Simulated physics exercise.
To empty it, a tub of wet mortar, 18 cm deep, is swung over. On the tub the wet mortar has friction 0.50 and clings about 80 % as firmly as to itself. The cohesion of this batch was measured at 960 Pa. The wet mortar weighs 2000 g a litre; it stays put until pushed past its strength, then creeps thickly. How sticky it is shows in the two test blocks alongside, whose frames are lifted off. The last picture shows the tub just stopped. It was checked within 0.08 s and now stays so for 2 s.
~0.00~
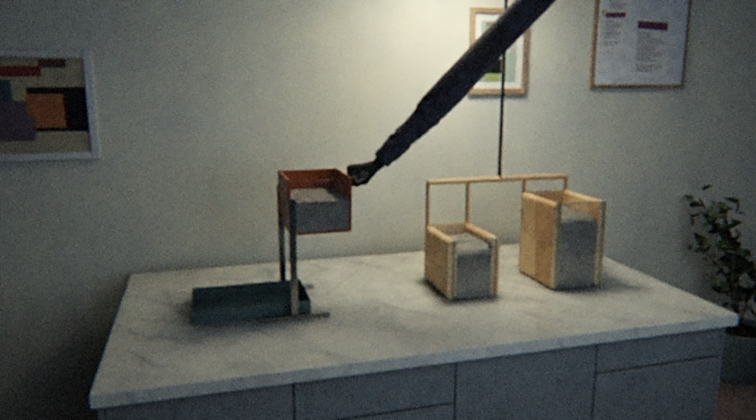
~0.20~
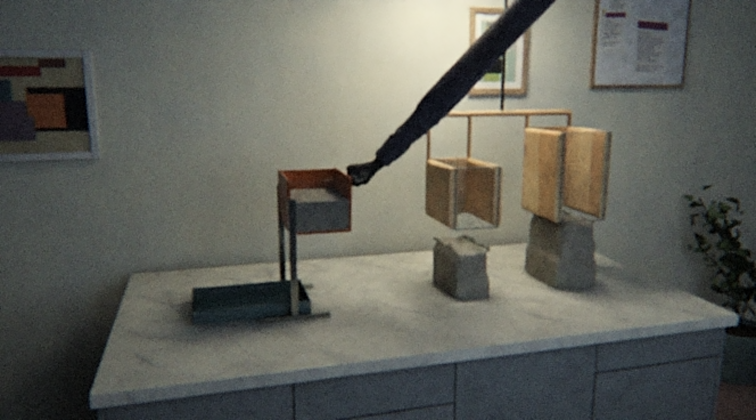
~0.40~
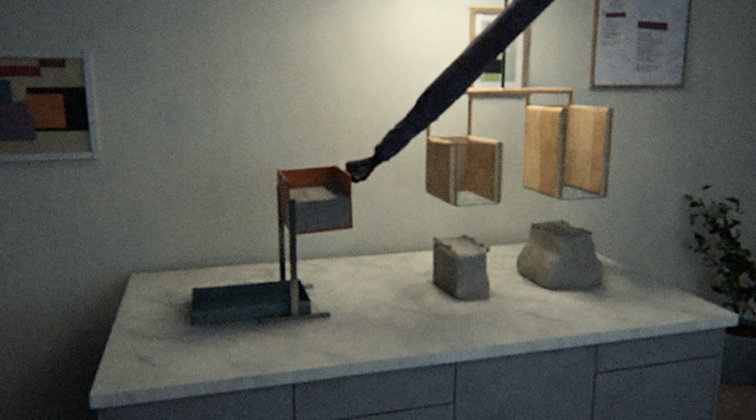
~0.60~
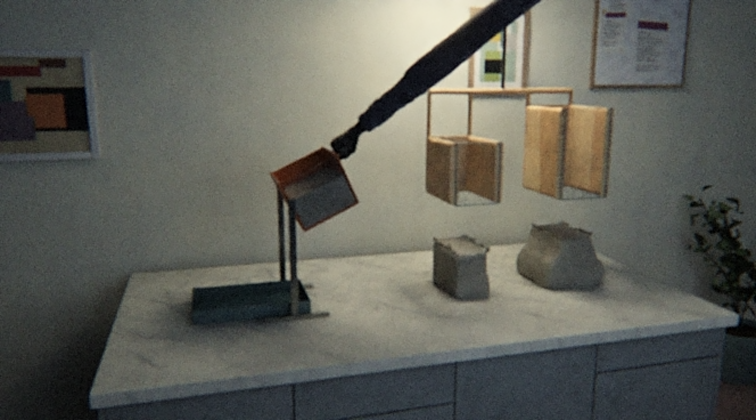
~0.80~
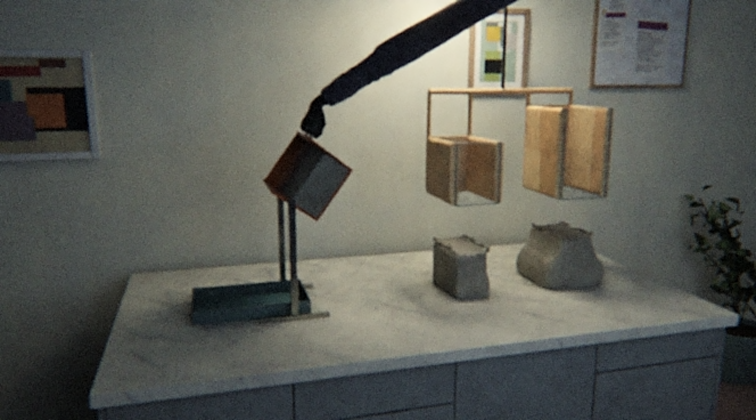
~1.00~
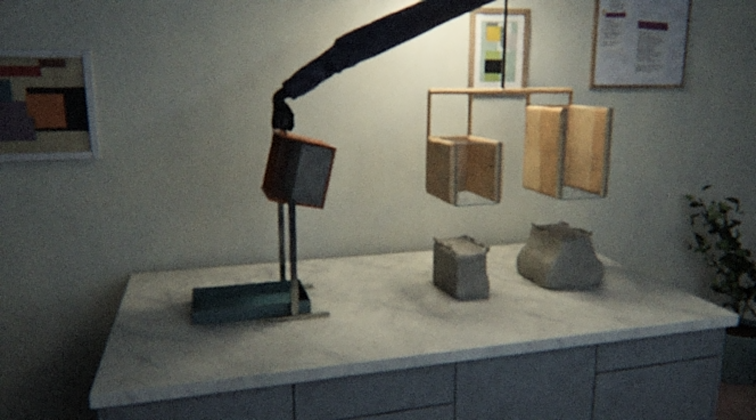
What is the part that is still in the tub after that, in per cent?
It comes to some 100 %.
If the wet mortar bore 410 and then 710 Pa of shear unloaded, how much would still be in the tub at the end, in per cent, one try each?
In that order: 100 %, 100 %.
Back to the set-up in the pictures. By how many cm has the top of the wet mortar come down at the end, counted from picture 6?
Roughly 0 cm.
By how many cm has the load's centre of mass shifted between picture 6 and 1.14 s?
Some 0 cm.
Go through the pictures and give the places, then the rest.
Handle-side rim at (349, 179), tilt 0 degrees; highest point of the wet mortar at (316, 201); test blocks 19 cm, 29 cm high (left to right), in the first frame.
Handle-side rim at (349, 179), tilt 0 degrees; highest point of the wet mortar at (316, 201); test blocks 18 cm, 26 cm high (left to right), in the second frame.
Handle-side rim at (348, 176), tilt 3 degrees; highest point of the wet mortar at (346, 197); test blocks 18 cm, 22 cm high (left to right), in the third frame.
Handle-side rim at (335, 156), tilt 25 degrees; highest point of the wet mortar at (343, 176); test blocks 18 cm, 21 cm high (left to right), in the fourth frame.
Handle-side rim at (308, 140), tilt 54 degrees; highest point of the wet mortar at (326, 155); test blocks 18 cm, 21 cm high (left to right), in the fifth frame.
Handle-side rim at (282, 138), tilt 76 degrees; highest point of the wet mortar at (306, 145); test blocks 18 cm, 21 cm high (left to right), in the sixth frame.
By 1.14 s, the tub is at 76 degrees and holds 100 %.
By 1.31 s, the tub is at 76 degrees and holds 100 %.
By 1.48 s, the tub is at 76 degrees and holds 100 %.
By 1.65 s, the tub is at 76 degrees and holds 100 %.
By 3.00 s, at the end, the tub is at 76 degrees and holds 100 %.
